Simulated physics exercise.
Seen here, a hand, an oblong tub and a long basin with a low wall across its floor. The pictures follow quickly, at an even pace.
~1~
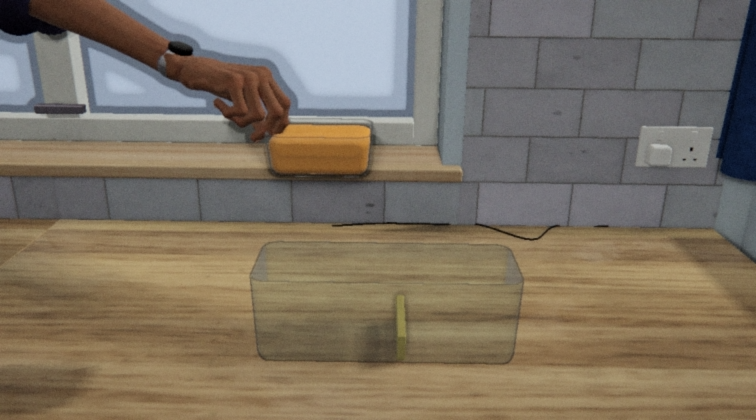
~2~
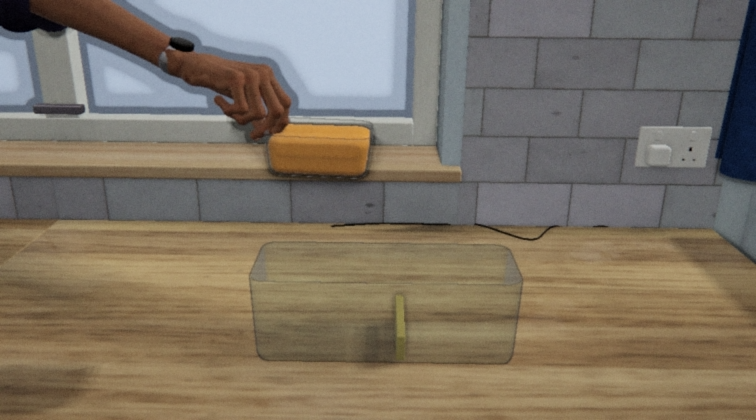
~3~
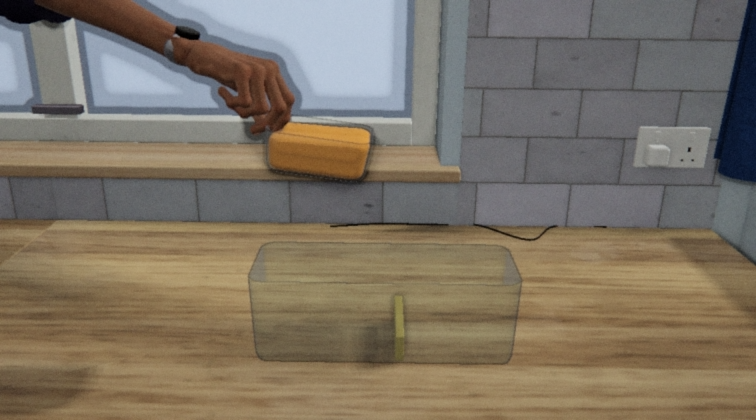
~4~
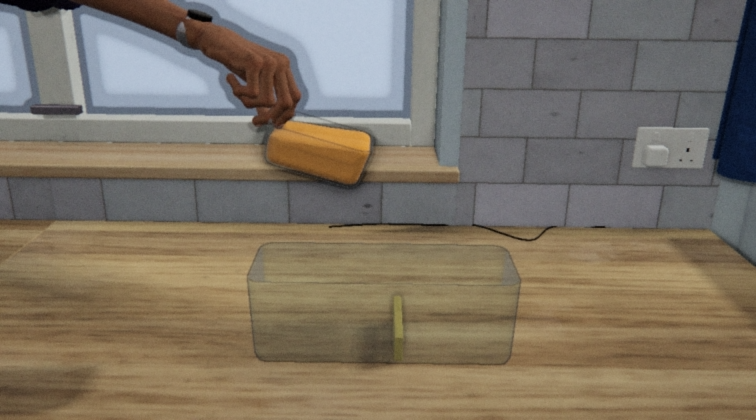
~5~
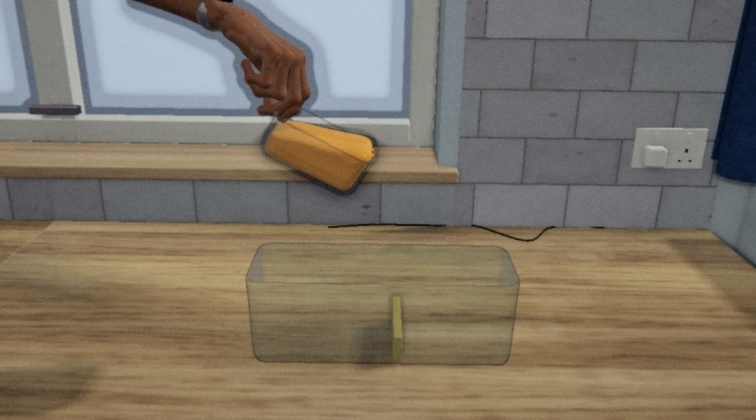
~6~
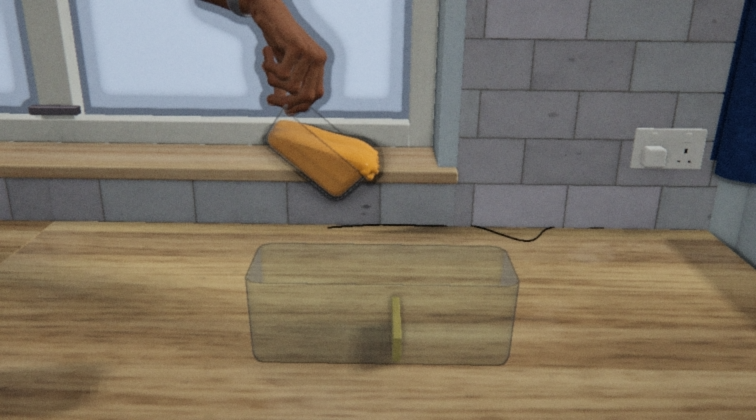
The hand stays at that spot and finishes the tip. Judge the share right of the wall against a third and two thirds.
The share right of the wall is between a third and two thirds.
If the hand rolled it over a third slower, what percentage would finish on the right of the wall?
Roughly 65 in a hundred.
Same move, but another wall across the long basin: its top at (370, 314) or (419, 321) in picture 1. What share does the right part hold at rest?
The first gives 75 %, the second 30 %.
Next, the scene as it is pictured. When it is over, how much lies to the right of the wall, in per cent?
Near 60 %.
A moment on, the tilt is 113° and 5 per cent is still to pour, 9 is left of the wall and 43 right of it.
Next, the tilt is 117° and 0 per cent is still to pour, 28 is left of the wall and 61 right of it.
Then the tilt is 117° and 0 per cent is still to pour, 33 is left of the wall and 57 right of it.
Later the tilt is 117° and 0 per cent is still to pour, 33 is left of the wall and 58 right of it.
Finally, 33 per cent lies left of the wall, 58 right of it and 9 outside.
